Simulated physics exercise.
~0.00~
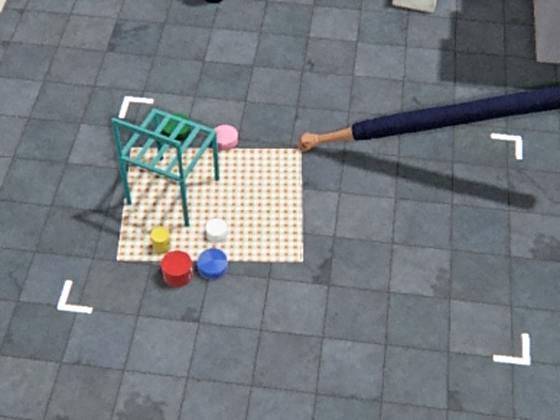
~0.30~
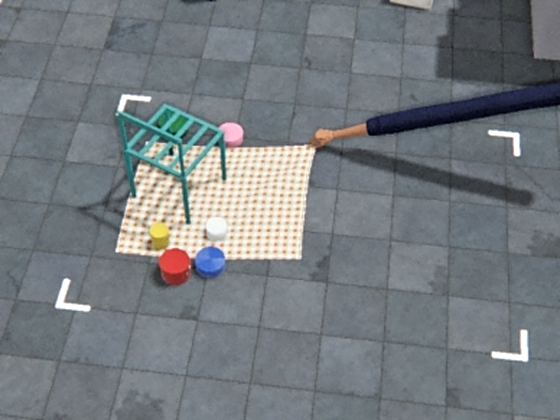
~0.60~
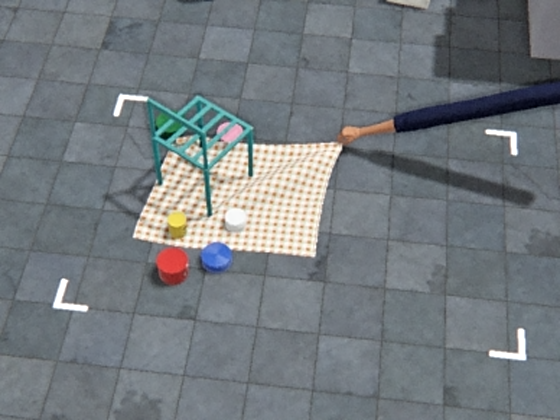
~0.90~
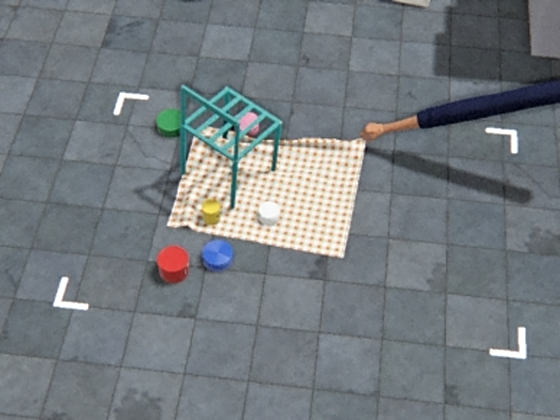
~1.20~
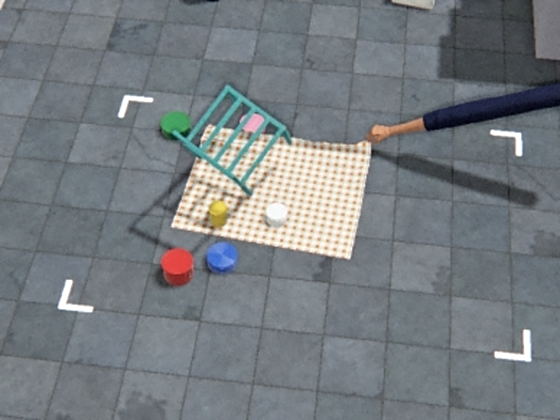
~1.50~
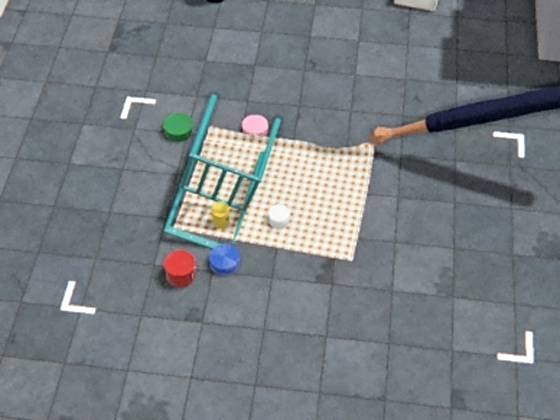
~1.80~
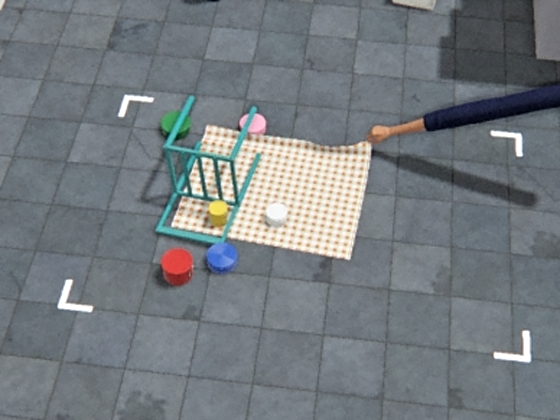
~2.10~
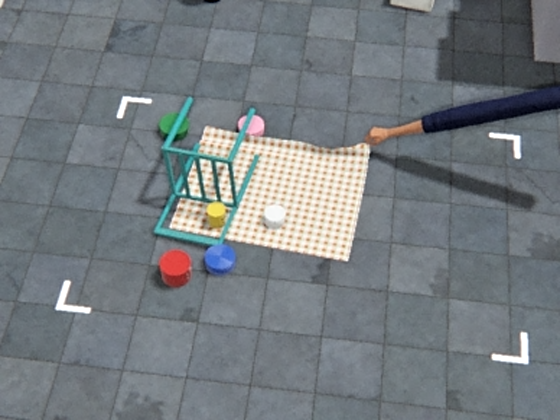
A checked play mat lies on a grey tiled hallway floor between white corner marks, seen from above by a gently swaying camera, as a dark-sleeved arm grips its upper right corner. A teal chair stands on its upper left part with green and pink tubs close by, while yellow and white containers sit near the lower edge above a red bin and a blue tub. The hand pulls the mat rightward, carrying the chair, yellow bucket and white pot along and shifting the pink tub somewhat, while the green bucket stays behind. The chair then topples, swings around and settles on its side over the mat's left part, around the yellow bucket, as the mat stops.
